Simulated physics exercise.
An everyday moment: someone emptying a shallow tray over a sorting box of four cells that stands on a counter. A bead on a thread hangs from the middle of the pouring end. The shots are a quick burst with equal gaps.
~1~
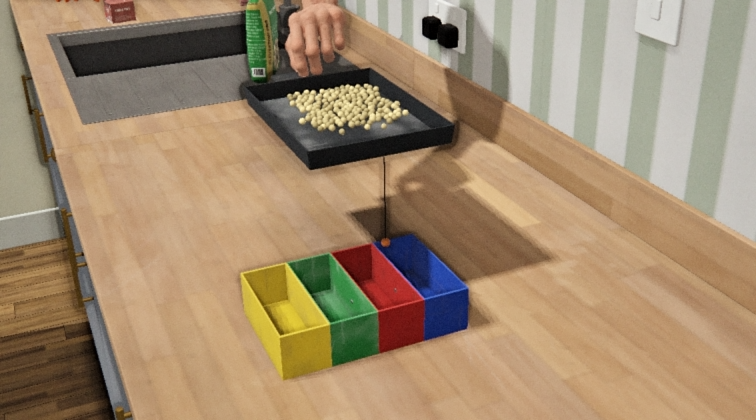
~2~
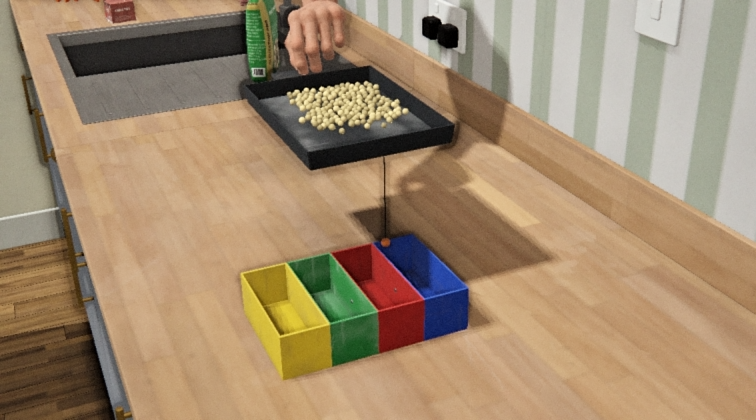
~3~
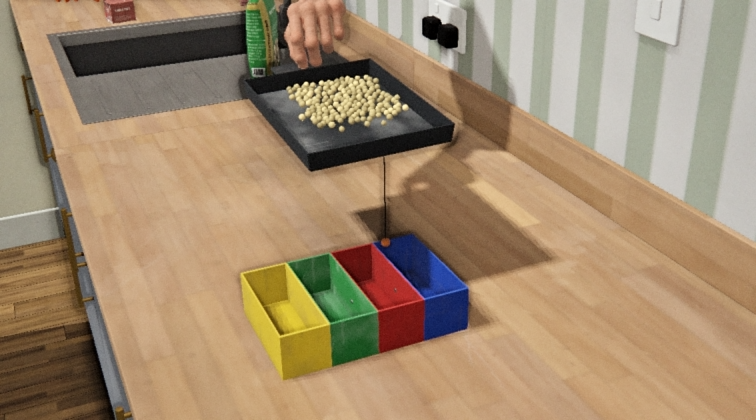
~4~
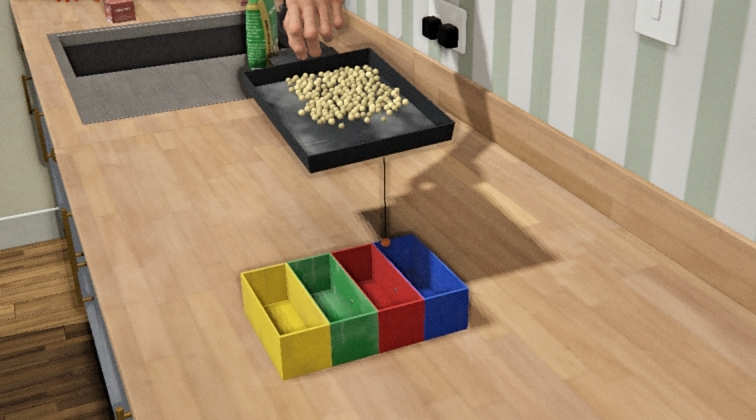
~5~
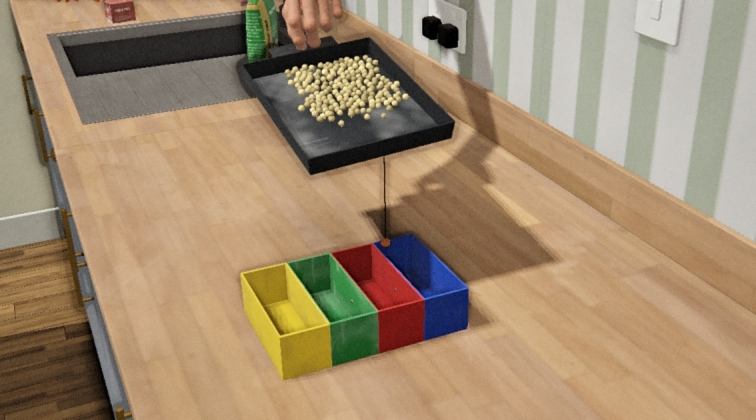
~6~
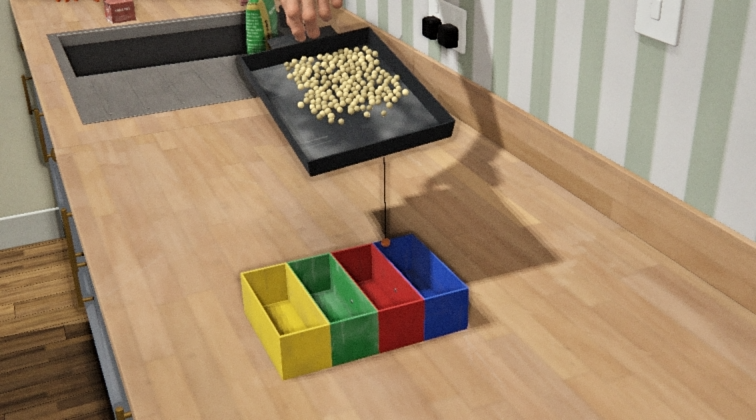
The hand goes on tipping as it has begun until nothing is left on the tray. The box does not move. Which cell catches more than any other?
The green cell gets the most.
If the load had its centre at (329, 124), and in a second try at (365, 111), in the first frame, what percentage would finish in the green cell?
The first gives 90 %, the second 80 %.
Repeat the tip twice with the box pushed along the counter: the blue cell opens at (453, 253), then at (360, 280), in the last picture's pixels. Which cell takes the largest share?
At the first place the yellow cell, at the second red.
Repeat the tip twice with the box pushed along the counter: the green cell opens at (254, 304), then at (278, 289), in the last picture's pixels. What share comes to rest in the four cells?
In turn 100 and 100 in a hundred.
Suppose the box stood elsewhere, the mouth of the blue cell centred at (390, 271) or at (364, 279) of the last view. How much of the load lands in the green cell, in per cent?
The first gives 20 %, the second 0 %.
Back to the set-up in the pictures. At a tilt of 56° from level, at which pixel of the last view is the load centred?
Close to (337, 154).
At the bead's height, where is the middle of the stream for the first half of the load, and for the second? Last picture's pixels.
Around (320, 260) and then (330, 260).
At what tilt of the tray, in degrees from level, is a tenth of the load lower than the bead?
Near 85 degrees.
Soon, tray tipped steeply; nearly all on the tray; a stray few in the green cell; a stray few in the yellow cell; a stray few falling or outside the box.
A while on, tray tipped right over; most on the tray; a small part in the green cell; a stray few in the yellow cell; a stray few in the red cell; a stray few falling or outside the box.
Towards the end, tray tipped past a quarter turn; most in the green cell; a small part in the red cell; a stray few in the yellow cell.
Finally, tray tipped past a quarter turn; most in the green cell; a small part in the red cell; a stray few in the yellow cell; none in the blue cell.
